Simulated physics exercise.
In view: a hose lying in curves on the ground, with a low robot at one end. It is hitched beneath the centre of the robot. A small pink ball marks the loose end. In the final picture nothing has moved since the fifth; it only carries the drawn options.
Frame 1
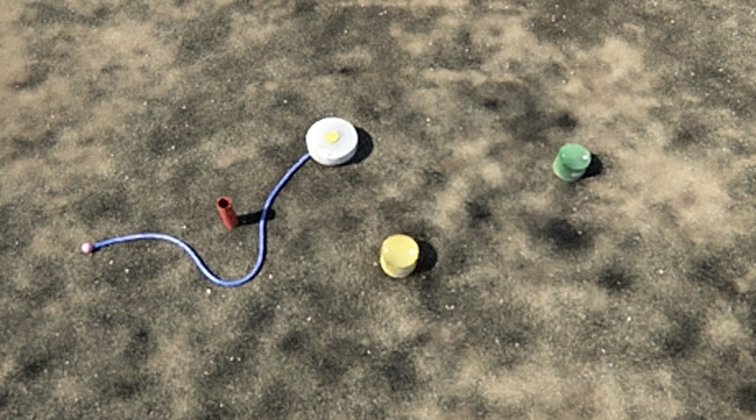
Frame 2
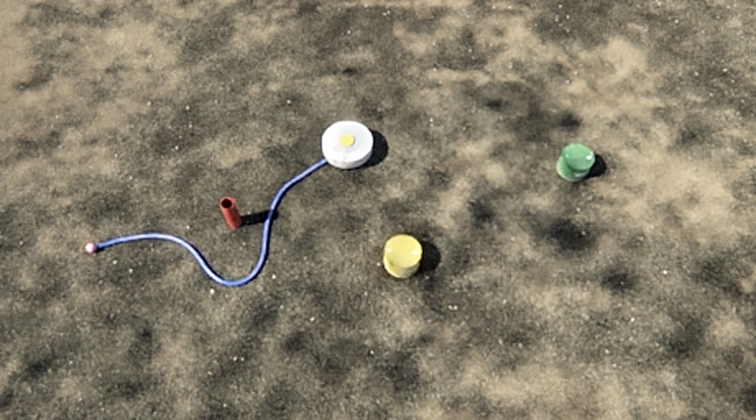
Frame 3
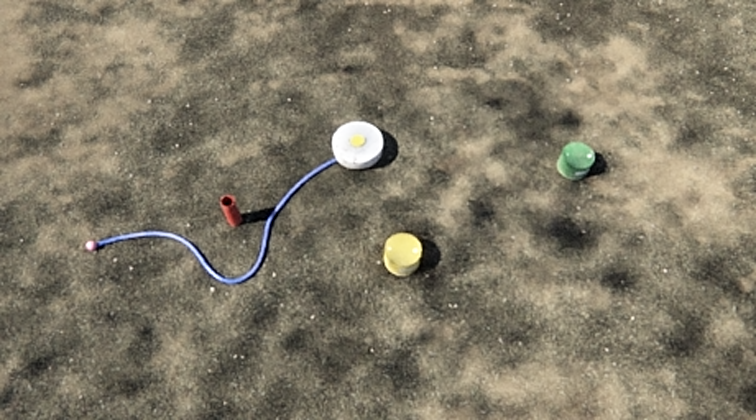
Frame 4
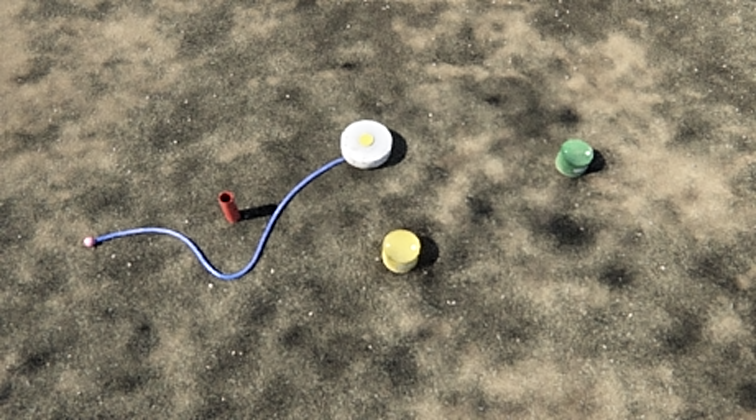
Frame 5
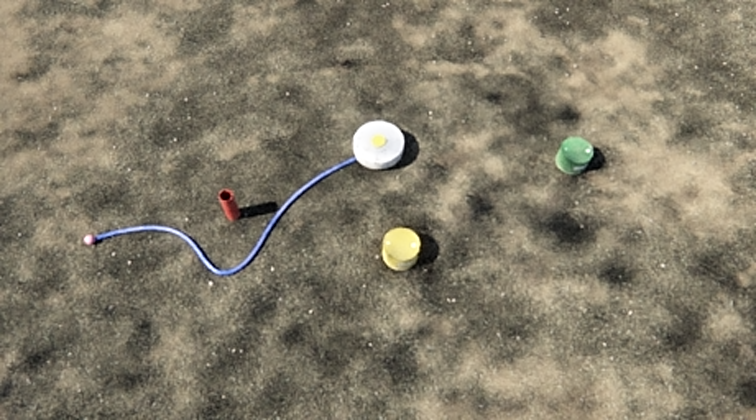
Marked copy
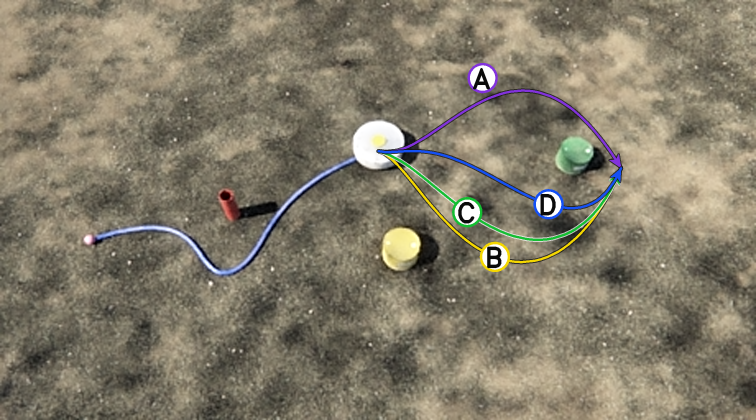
A round white robot slid slowly a short way to the right across the ground, drawing out the near part of the curvy blue hose behind it, while the red post and two tubs stayed put.
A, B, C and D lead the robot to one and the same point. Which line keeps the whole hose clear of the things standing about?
Take C.
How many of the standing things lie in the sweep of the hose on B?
In all, one.
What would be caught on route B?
The yellow tub.
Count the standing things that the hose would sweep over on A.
Two.
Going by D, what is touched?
It is the red post.
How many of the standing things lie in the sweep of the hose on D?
In all, one.
On the marked copy, A from (379, 151) via (505, 93) to (621, 168); B from (379, 151) via (508, 261) to (620, 171); C from (379, 151) via (508, 234) to (620, 171); D from (379, 151) via (507, 185) to (621, 168).
With C. Early on, robot (472, 210), middle of the hose (286, 223), free end (101, 236).
Further on, robot (585, 220), middle of the hose (396, 232), free end (214, 228).
At the end, robot (624, 163), middle of the hose (460, 219), free end (280, 228); nothing has been touched.
As for the rest, A meets the green tub and red post; B meets the yellow tub; D meets the red post.
